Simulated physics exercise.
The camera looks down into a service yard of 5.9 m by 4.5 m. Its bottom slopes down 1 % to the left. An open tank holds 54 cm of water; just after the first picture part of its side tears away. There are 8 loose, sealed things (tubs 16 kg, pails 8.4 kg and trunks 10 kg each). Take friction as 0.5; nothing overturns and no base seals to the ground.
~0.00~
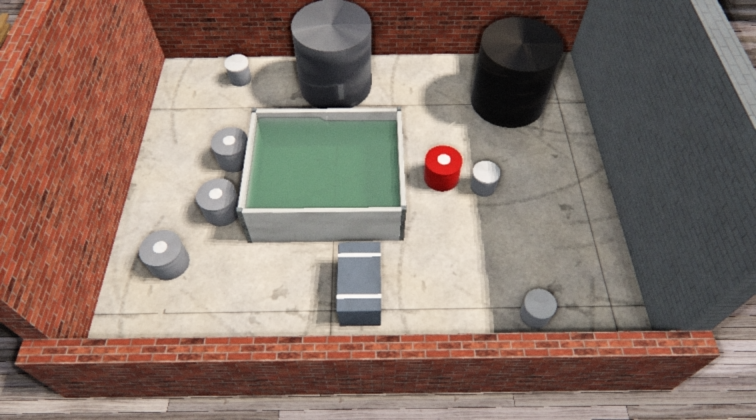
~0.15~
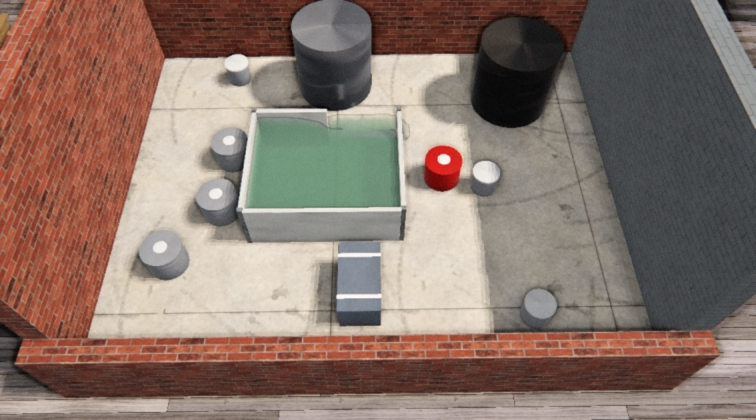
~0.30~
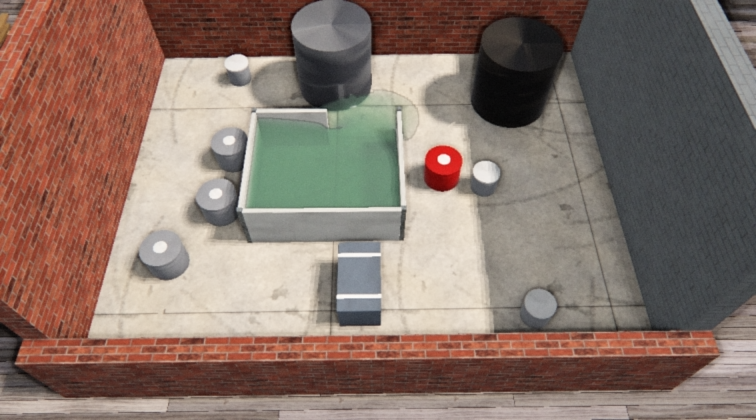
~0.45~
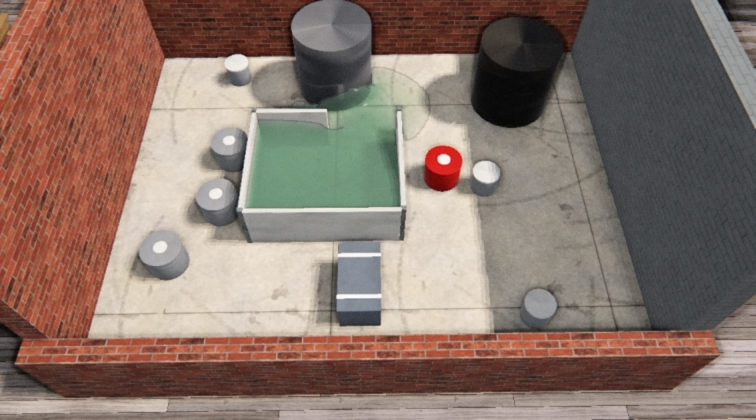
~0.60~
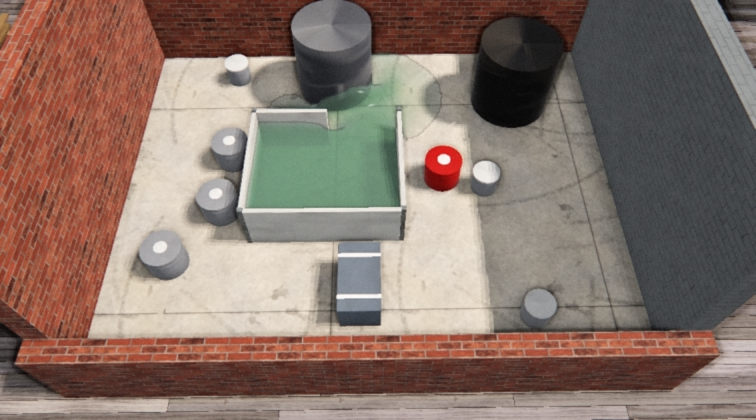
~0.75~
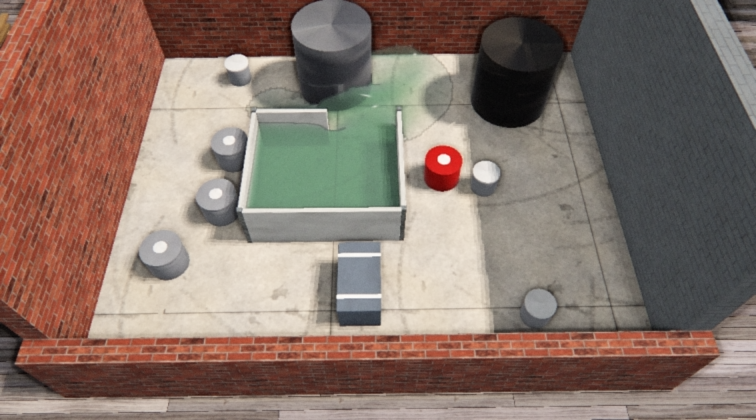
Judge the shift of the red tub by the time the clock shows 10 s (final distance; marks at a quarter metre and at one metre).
Red tub stays put.
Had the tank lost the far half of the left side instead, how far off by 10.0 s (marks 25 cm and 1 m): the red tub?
In that case the red tub stays put.
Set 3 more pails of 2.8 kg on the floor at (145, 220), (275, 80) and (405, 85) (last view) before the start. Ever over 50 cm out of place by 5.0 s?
In turn: Under, under, past it.
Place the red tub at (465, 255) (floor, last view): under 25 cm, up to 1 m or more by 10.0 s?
It stays put.
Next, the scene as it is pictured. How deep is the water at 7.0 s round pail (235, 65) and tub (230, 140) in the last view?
Roughly 6 and 4 cm.
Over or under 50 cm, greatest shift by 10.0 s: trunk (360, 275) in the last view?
Answer: More.
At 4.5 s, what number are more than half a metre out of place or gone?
By then 0.
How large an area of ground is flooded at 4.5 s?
Some 20 m2.
After 2.0 s the red tub is near (444, 160), 0.0 m from its start, aground; 0 afloat.
After 4.5 s the red tub is near (444, 160), 0.0 m from its start, aground; 0 afloat.
After 7.0 s the red tub is near (444, 160), 0.0 m from its start, aground; 0 afloat.
After 10.0 s the red tub is near (444, 160), 0.0 m from its start, aground; 1 afloat.
